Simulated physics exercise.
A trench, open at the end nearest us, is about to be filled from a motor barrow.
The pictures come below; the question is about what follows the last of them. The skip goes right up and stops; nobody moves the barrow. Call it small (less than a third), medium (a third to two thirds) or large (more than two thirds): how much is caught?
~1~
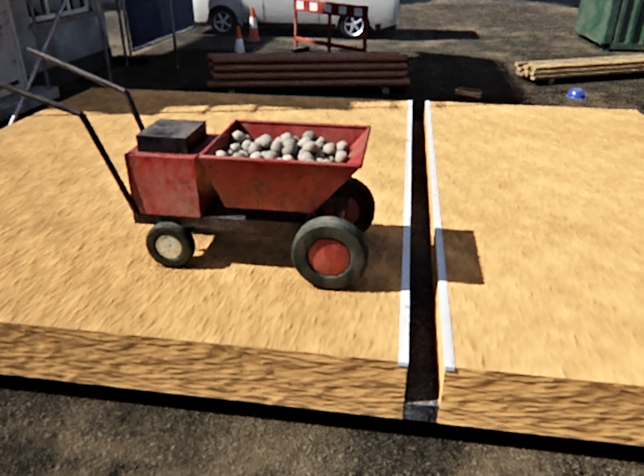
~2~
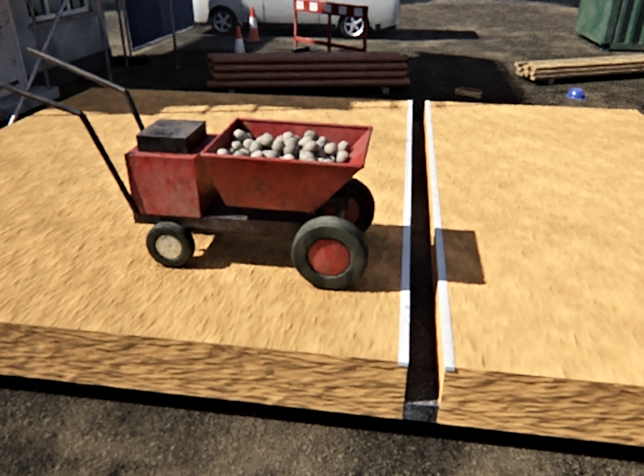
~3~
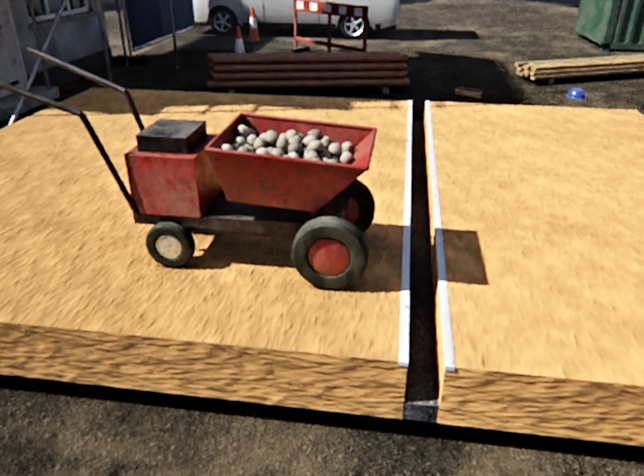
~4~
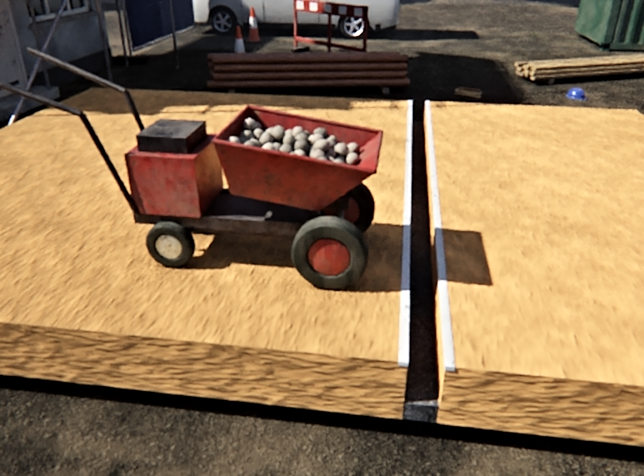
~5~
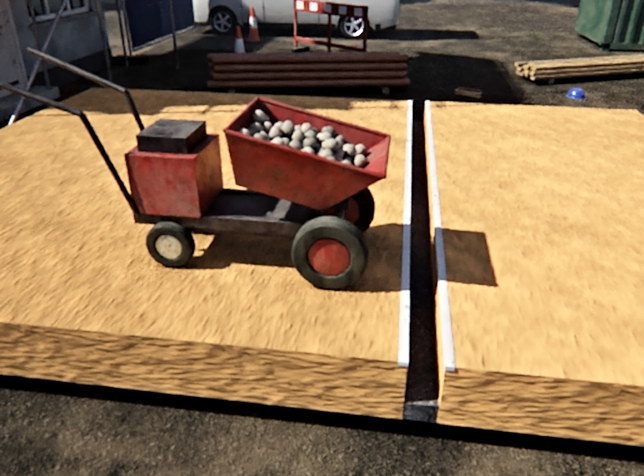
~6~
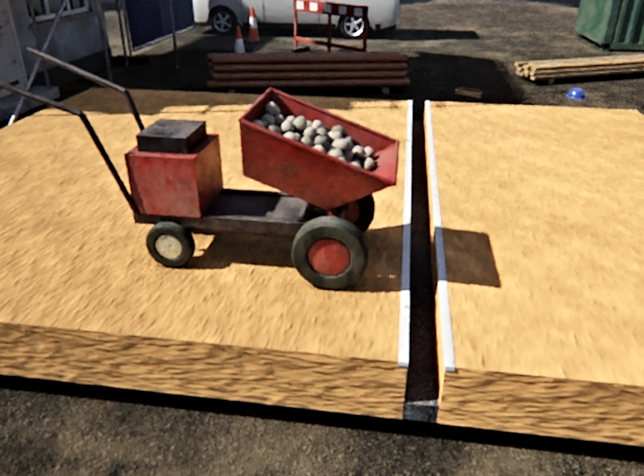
Small.
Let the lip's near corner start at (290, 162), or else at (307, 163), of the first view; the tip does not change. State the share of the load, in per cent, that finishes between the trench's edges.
50 per cent, then 60 per cent.
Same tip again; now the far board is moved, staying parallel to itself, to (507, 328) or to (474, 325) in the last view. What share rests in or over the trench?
First case 100 %, second case 60 %.
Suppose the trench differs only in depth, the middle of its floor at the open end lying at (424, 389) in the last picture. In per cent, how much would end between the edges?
About 20 per cent.
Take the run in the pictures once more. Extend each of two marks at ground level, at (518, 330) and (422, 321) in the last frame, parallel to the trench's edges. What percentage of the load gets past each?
Roughly 40 per cent, then roughly 90 per cent.
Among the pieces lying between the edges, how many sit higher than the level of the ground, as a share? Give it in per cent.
About 15 per cent.
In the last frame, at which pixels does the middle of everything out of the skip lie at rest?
Around (479, 266).
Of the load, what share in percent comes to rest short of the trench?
Estimate: Around 0 per cent.
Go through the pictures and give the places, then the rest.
Lip of the skip near (360, 166), level; top of the load near (290, 153), river pebbles; first edge of the trench near (405, 319); far edge near (446, 323), the trench under half as wide as the skip, and about as deep as wide, in the first picture.
Lip of the skip near (362, 167), level; top of the load near (279, 146), in the second picture.
Lip of the skip near (367, 169), tipped barely; top of the load near (270, 154), in the third picture.
Lip of the skip near (375, 172), tipped a little; top of the load near (276, 150), in the fourth picture.
Lip of the skip near (384, 177), tipped a little; top of the load near (276, 134), in the fifth picture.
Lip of the skip near (394, 184), tipped clearly; top of the load near (274, 132); first edge of the trench near (405, 319); far edge near (446, 323), in the sixth picture.
Shortly afterwards, skip tipped steeply; the whole lot in the skip.
Next, skip tipped right over; near half in the skip; only a few in or heaped over the trench; near a third beyond it; only a few falling.
Some moments later, skip tipped right over; a little in the skip; a little in or heaped over the trench; the bulk beyond it.
In the end, skip tipped right over; near a quarter in or heaped over the trench; the bulk beyond it.
